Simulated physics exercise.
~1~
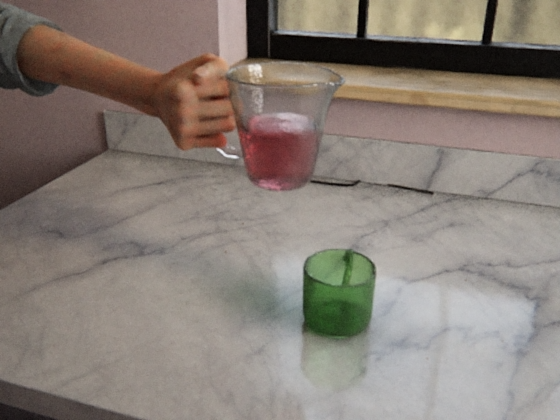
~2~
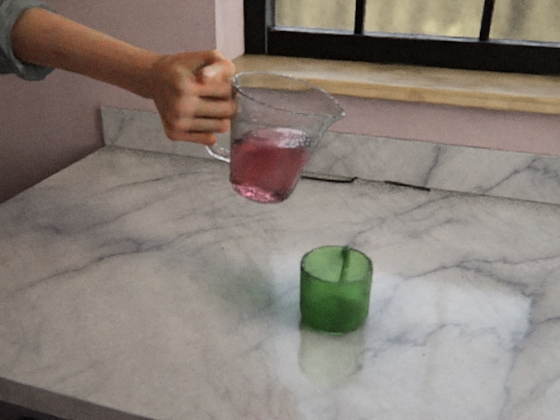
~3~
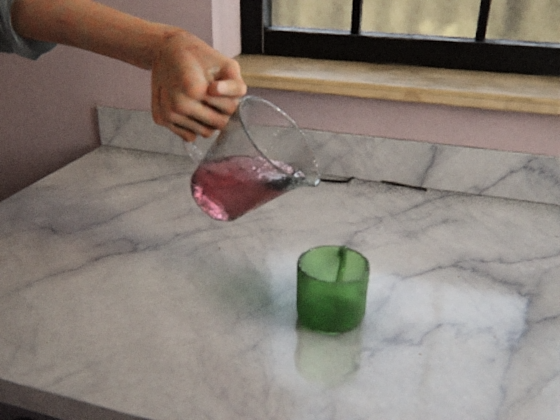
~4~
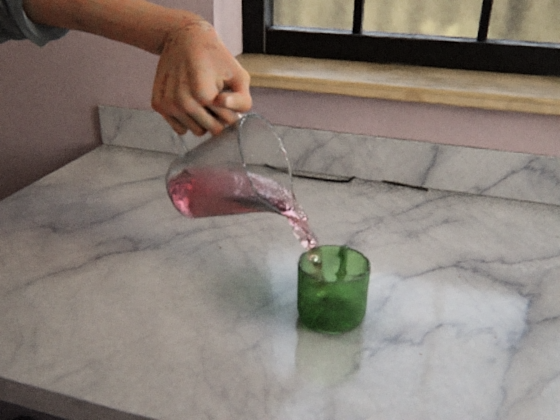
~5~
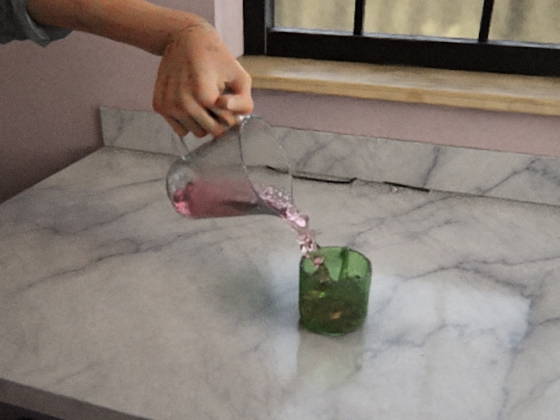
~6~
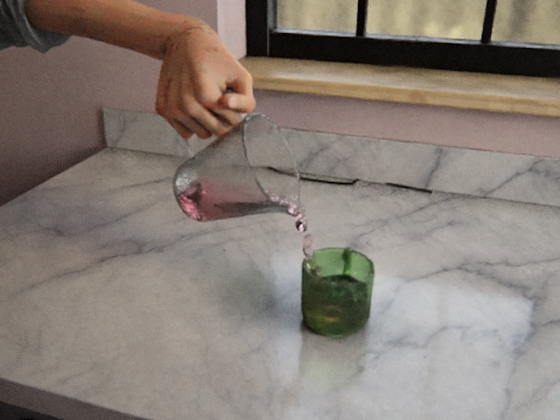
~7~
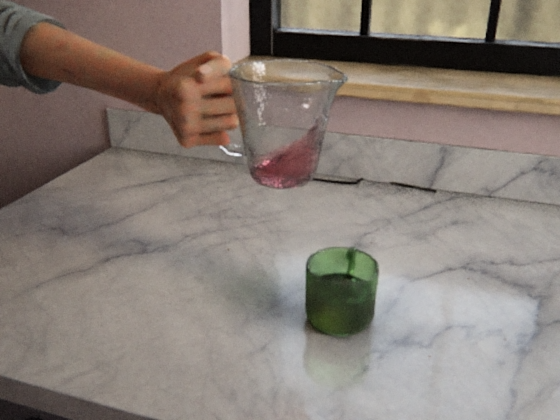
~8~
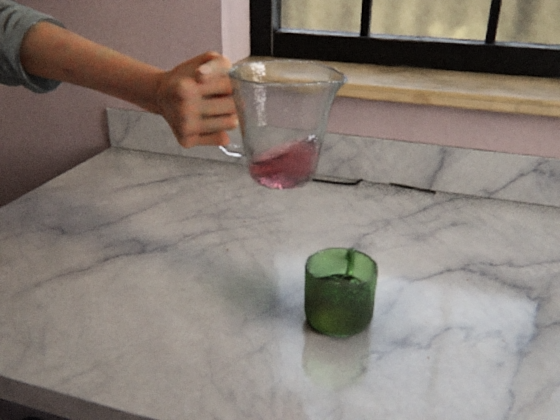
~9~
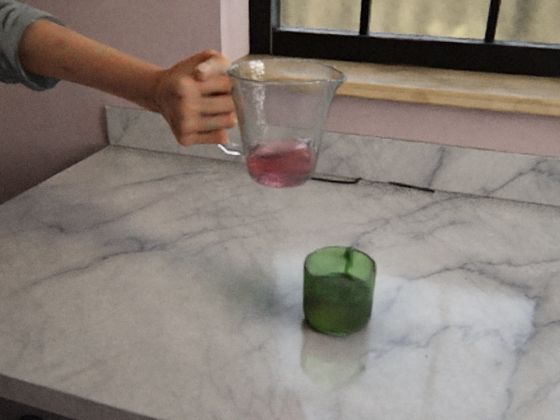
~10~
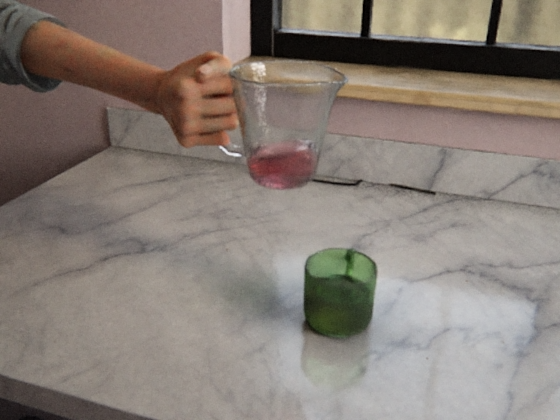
The clip opens on a hand holding a clear glass jug of pink liquid above a pale marbled worktop, up and to the left of a green, see-through mug. The hand rolls the jug to the right, and the liquid slides toward its lip. A thin pink stream then falls into the mug, whose contents darken as it fills. The stream thins, and the hand tips the jug back upright, the liquid inside sloshing before it settles. At the end, the jug is held still with a smaller amount left in it, the mug is partly full, and no spill shows on the worktop.
